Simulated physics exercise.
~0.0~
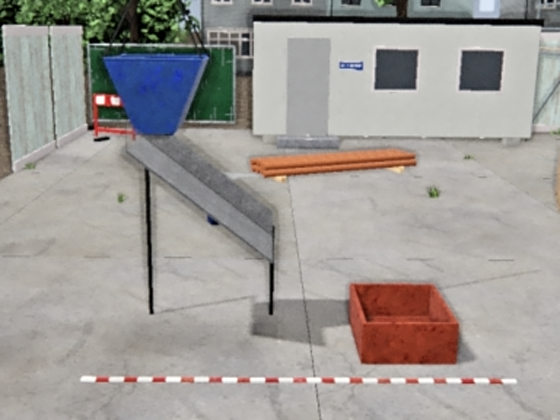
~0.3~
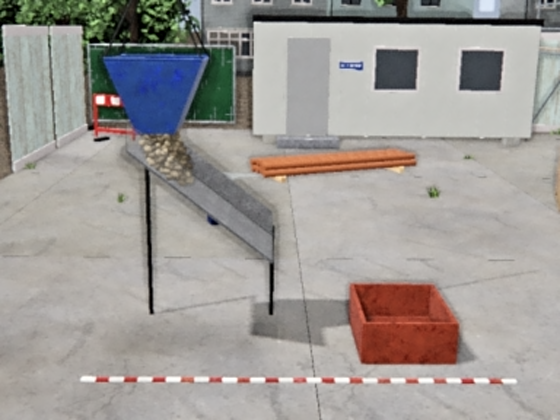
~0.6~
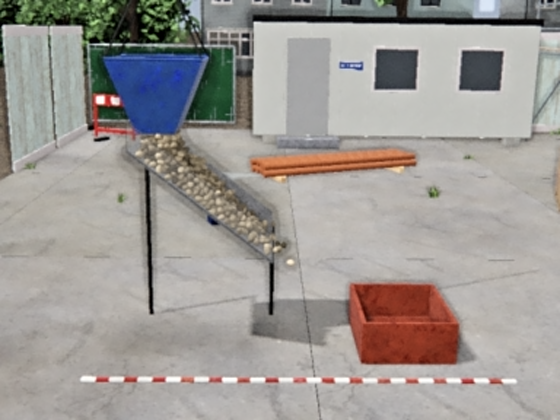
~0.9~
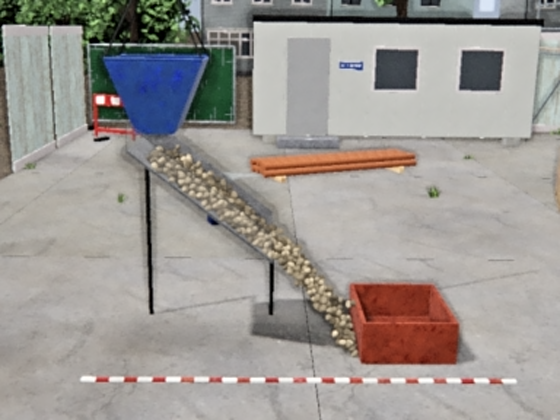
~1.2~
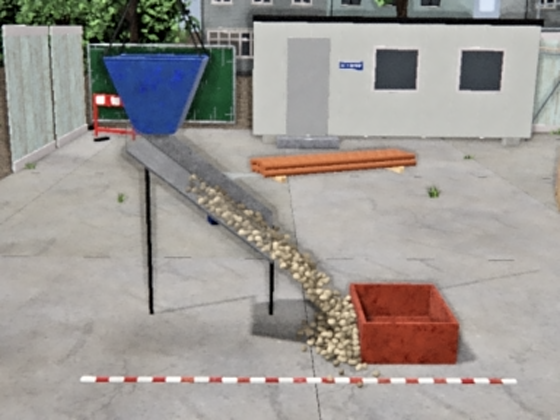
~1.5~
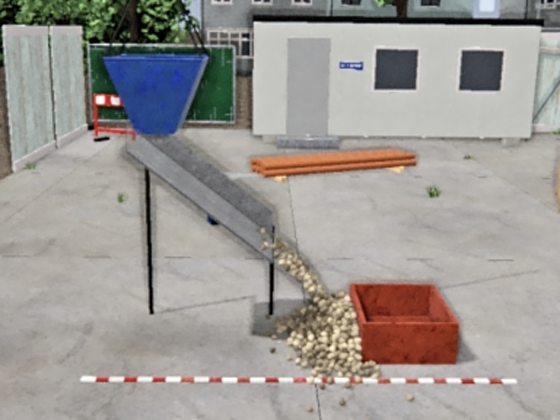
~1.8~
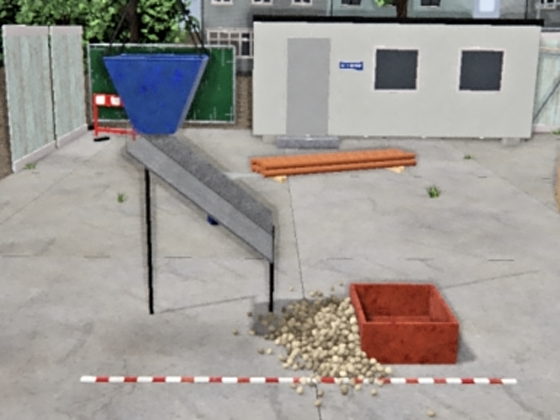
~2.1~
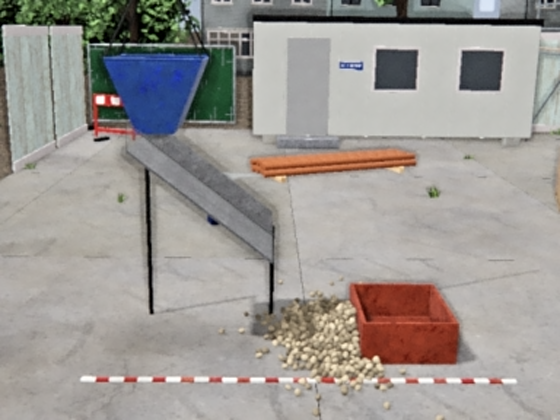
A pale grey site cabin with two dark windows stands at the back of a concrete yard, seen from a fixed, slightly raised view, with orange beams lying before it. At the left a blue skip hangs above a sloping grey steel chute on thin black legs, and a red open bin sits lower right behind a red and white striped staff. Pale stones pour from the bottom of the skip and slide down the chute to the right. They drop off its end short of the bin and heap against its left side. The chute empties, and the stones lie spread on the ground, with none seen inside the bin.
